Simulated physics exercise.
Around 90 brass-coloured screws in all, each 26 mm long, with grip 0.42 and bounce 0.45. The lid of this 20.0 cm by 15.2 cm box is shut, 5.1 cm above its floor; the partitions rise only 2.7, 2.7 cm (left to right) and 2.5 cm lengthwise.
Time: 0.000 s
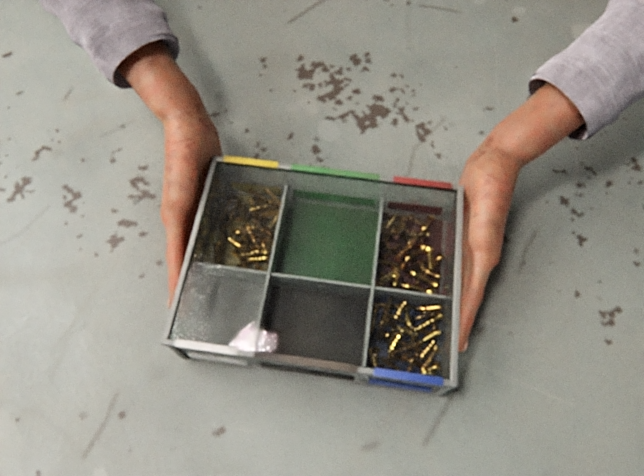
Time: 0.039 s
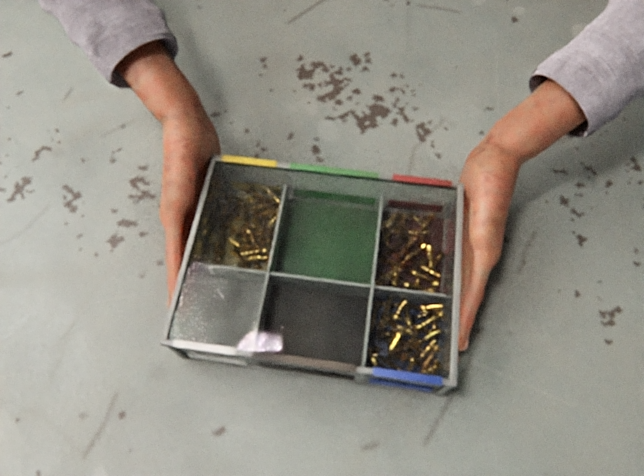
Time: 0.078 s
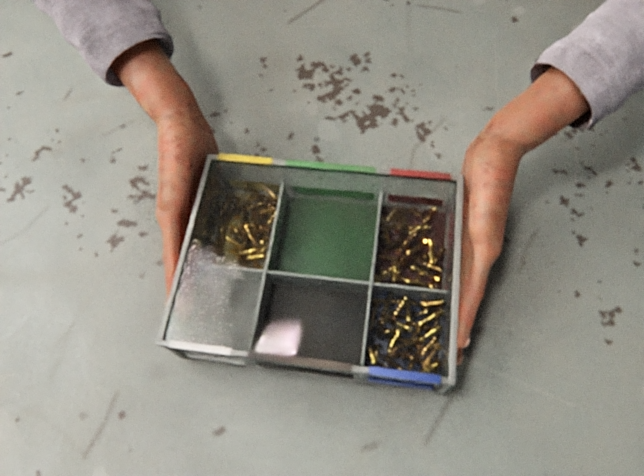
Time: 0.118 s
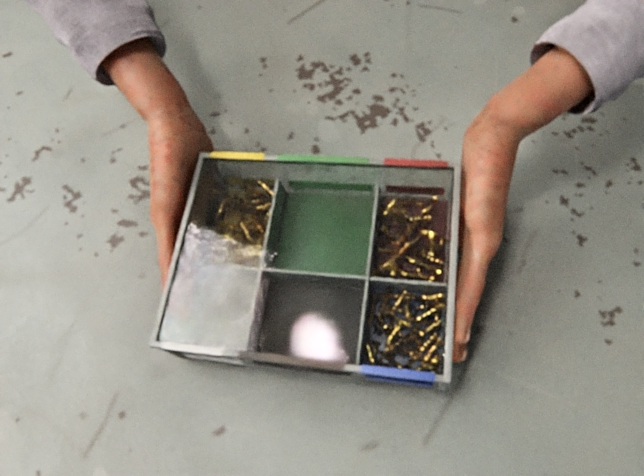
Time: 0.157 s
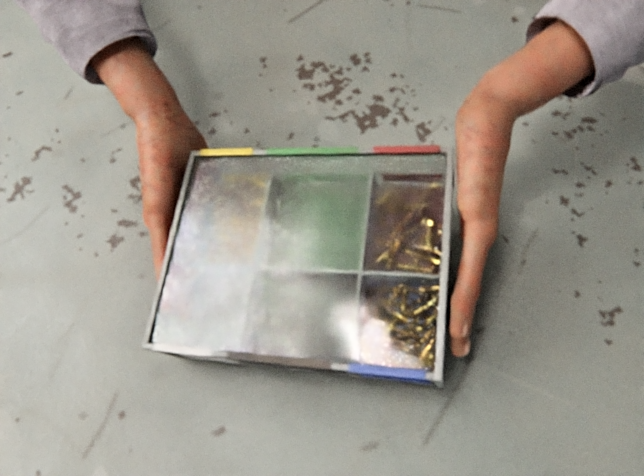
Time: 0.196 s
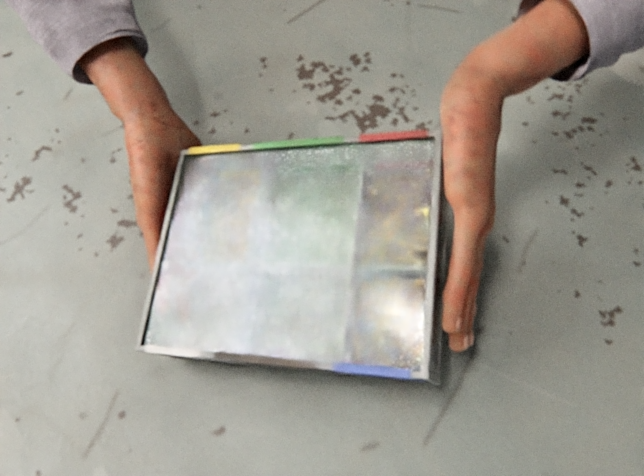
Two hands in grey sleeves grip the sides of a shallow, clear-lidded box above a scuffed grey-green surface, seen from above by a still camera. Brass-coloured screws lie in the yellow-marked back-left, red-marked back-right and blue-marked front-right compartments, while the green-marked one looks empty. The hands tilt the box slightly, shifting it a little left, as pale glare spreads across the lid from the left, veiling nearly everything inside.
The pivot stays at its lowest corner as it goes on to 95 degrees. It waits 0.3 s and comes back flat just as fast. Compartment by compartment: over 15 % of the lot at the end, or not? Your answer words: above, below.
Red compartment - below; blue compartment - below; green compartment - below; yellow compartment - above; white compartment - above; black compartment - below.
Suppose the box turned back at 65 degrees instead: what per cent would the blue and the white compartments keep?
In per cent, blue gets 30 and white gets 5.
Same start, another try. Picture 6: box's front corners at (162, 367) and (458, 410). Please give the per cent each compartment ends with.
Per cent at the finish: Red 0, blue 65, green 0, yellow 5, white 0, black 25.
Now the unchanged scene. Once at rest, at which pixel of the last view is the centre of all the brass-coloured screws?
(221, 302) or so.
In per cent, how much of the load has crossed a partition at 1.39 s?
Close to 65 in a hundred.
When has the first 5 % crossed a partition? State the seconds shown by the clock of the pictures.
Close to the 0.70 s mark.
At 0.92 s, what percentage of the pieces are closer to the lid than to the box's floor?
Roughly 70 per cent.
After 0.92 s, tilt 95 degrees; red 5 %, blue 5 %, green 5 %, yellow 40 %, white 35 %, black 10 %.
After 1.39 s, tilt 52 degrees; yellow 35 %, white 55 %, black 5 %.
Then, at 1.94 s, tilt 0 degrees; yellow 35 %, white 55 %, black 5 %.
At rest (2.3 s), red 0 %, blue 0 %, green 0 %, yellow 35 %, white 55 %, black 5 %.
